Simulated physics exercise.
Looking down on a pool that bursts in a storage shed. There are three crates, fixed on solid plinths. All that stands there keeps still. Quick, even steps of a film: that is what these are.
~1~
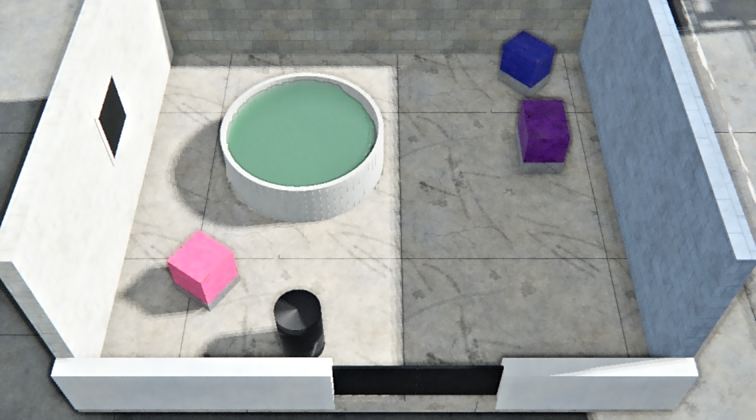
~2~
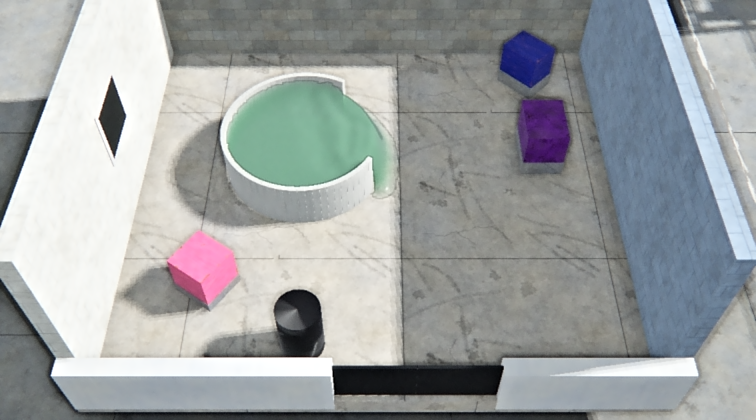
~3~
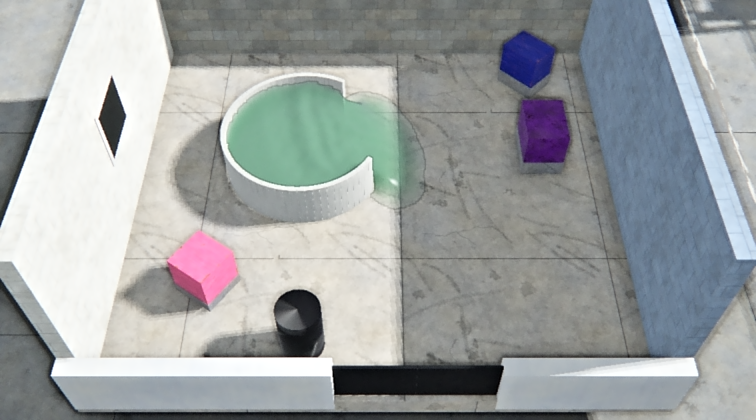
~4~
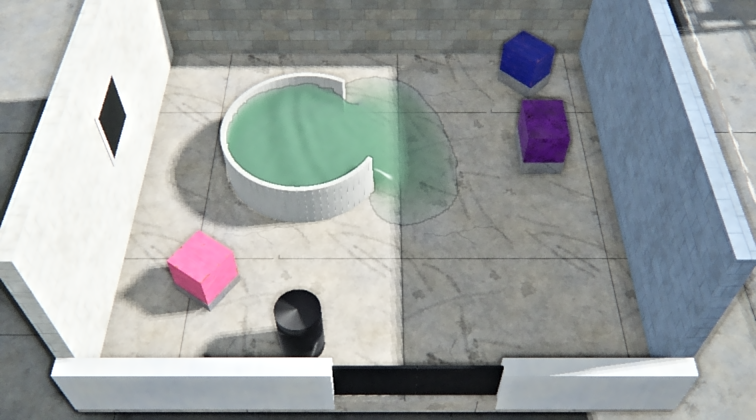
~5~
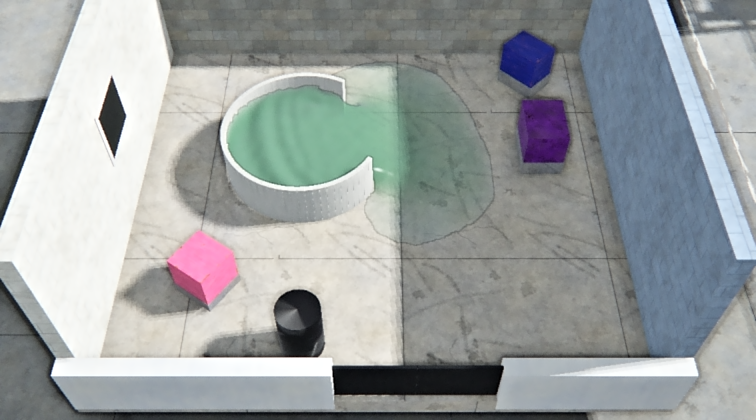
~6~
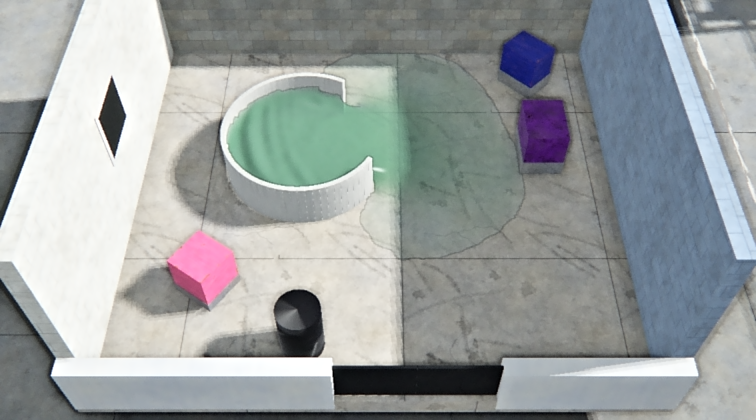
The clip shows a round pool of green water in a walled area with three crates and a black cylinder. The pool's right side opens, and water pours out, spreading rightward across the floor while the surrounding objects stay still.
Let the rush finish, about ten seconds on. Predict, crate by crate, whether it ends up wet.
As I see it, the purple crate will be reached. The pink crate will not be reached. The blue crate will be reached.
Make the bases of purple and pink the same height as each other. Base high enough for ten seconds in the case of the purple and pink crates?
Purple crate: Flooded; pink crate: Untouched.
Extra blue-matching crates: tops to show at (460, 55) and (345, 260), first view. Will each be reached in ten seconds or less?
Going in order, the first does get wet and the second stays untouched.
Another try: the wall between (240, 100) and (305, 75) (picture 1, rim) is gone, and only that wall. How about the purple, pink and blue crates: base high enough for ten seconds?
Going crate by crate, the purple one stays out of reach, then the pink one is caught, then the blue one stays out of reach.
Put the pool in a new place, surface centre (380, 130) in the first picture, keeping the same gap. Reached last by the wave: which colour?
The pink one.
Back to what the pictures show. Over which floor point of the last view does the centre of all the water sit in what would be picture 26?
The water's centre sits above (462, 149).
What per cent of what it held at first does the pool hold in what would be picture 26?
Near 26 in a hundred.
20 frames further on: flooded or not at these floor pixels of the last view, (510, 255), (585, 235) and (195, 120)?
In turn: Flooded, awash, clear.
A moment on, water covers 35 % of the floor; the purple crate water round its plinth, the pink crate not reached, the blue crate water round its plinth.
Next, water covers 40 % of the floor; the purple crate water round its plinth, the pink crate not reached, the blue crate water round its plinth.
Then, water covers 45 % of the floor; the purple crate water round its plinth, the pink crate not reached, the blue crate water round its plinth.
Later, water covers 75 % of the floor; the purple crate water round its plinth, the pink crate not reached, the blue crate water round its plinth.
In the end, water covers 100 % of the floor; the purple crate was topped, the pink crate stayed above the water, the blue crate was topped.
